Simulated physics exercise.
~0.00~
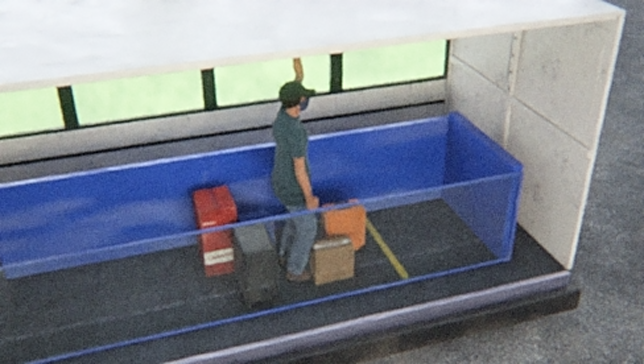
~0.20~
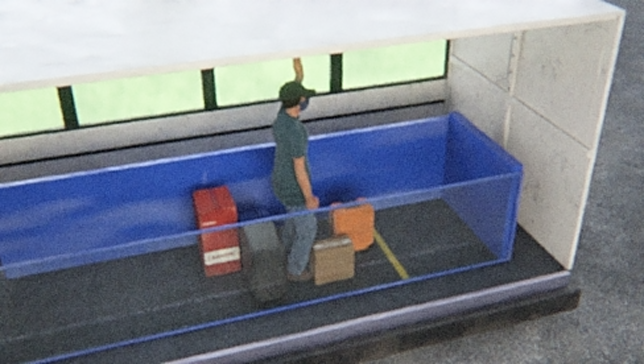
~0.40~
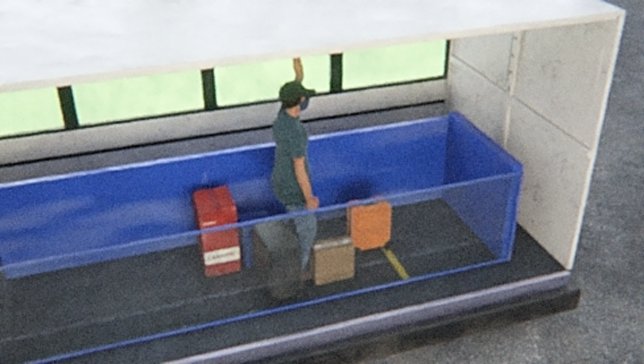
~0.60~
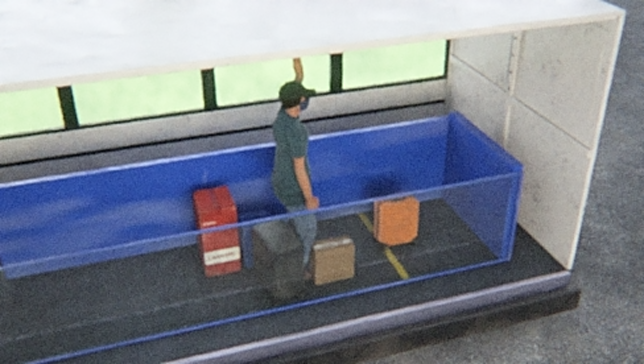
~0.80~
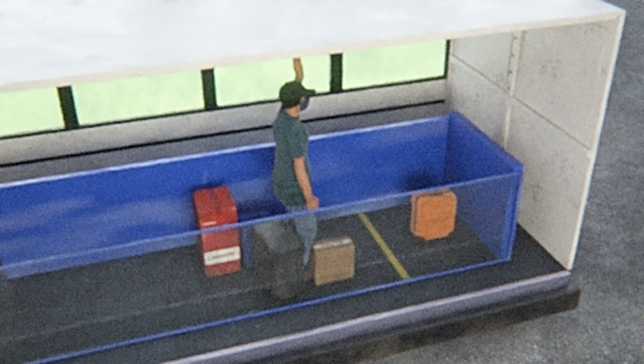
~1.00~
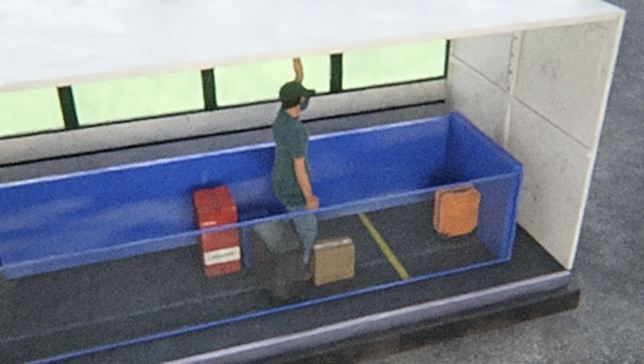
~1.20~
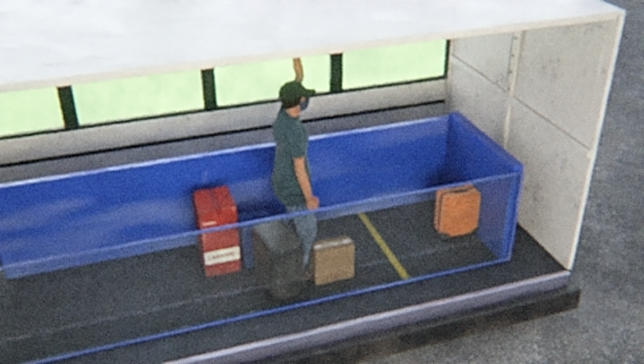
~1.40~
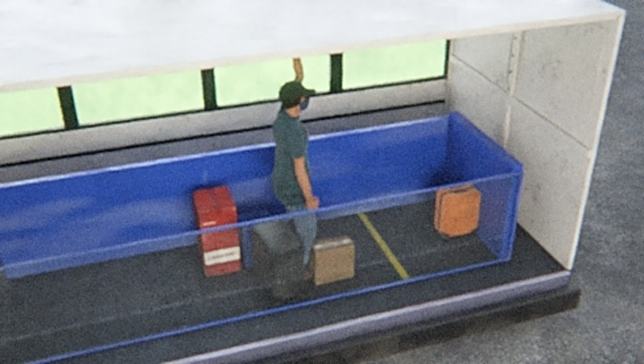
An orange case slid right across the yellow line and stopped near the far end of the blue-walled bay, while a dark case shifted slightly right beside the standing passenger and stayed short of it, like the unmoving brown box and red bag.
